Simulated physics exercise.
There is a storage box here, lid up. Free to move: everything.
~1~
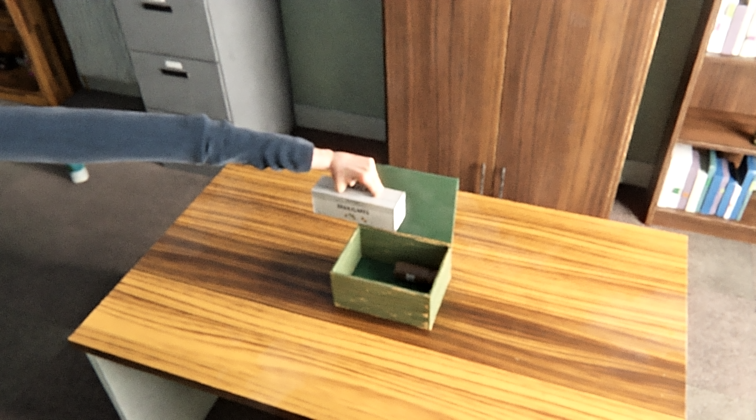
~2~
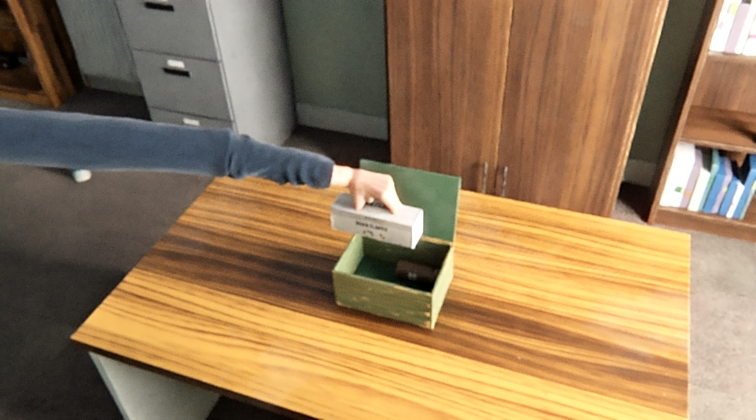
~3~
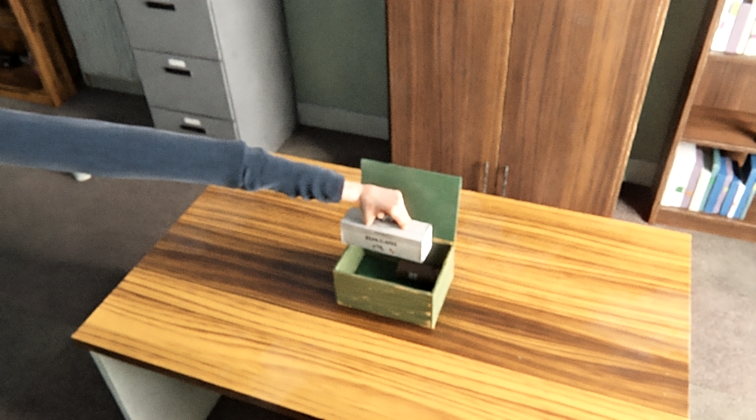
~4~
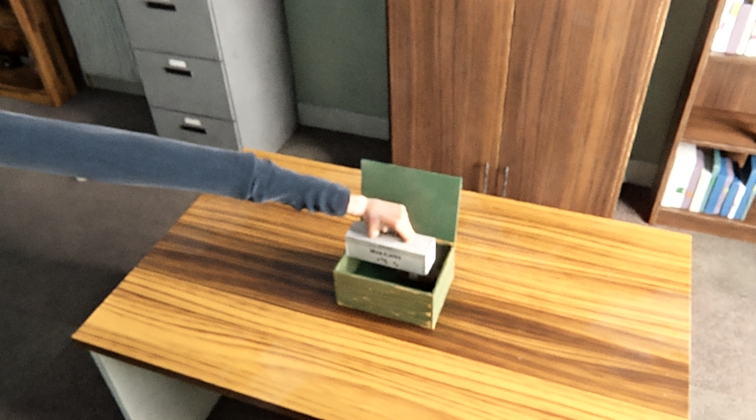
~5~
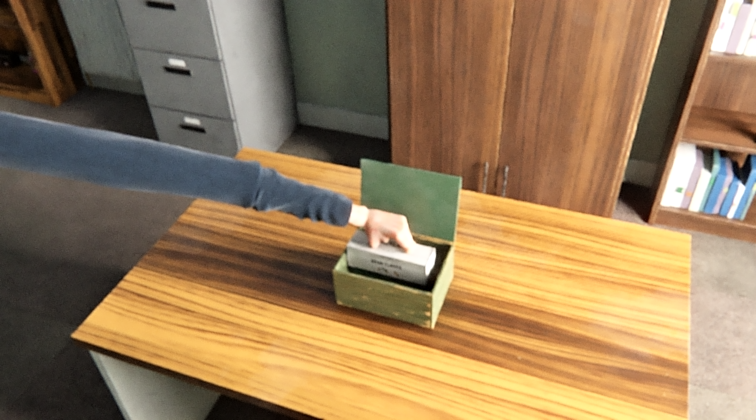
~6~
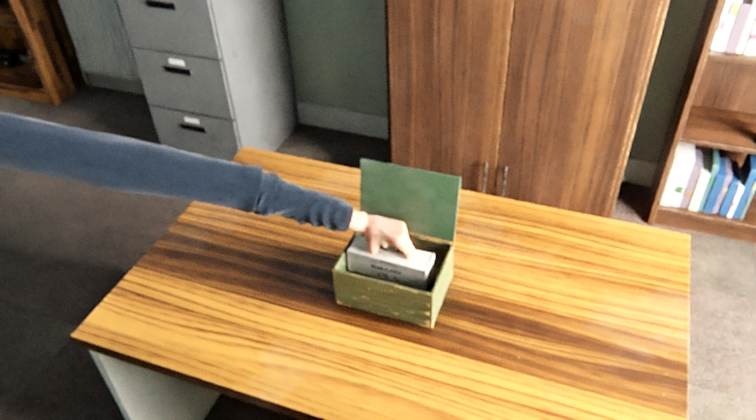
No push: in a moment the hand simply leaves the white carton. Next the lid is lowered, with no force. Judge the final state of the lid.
The lid is fully down.
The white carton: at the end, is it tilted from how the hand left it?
Looking at the last picture, the white carton sits at an angle.
Then, 0.70 s after the last picture, white carton on its side near (384, 290).
Then, 1.50 s after the last picture, lid 66° above the rim; white carton on its side near (384, 290).
Then, 1.80 s after the last picture, lid 31° above the rim; white carton on its side near (384, 290).
Then, 2.00 s after the last picture, lid shut; white carton on its side near (384, 290).
At rest, lid shut; tipped over in the box, white carton; brown shaker in place. Seen from the same camera at the end, white carton near (384, 290).
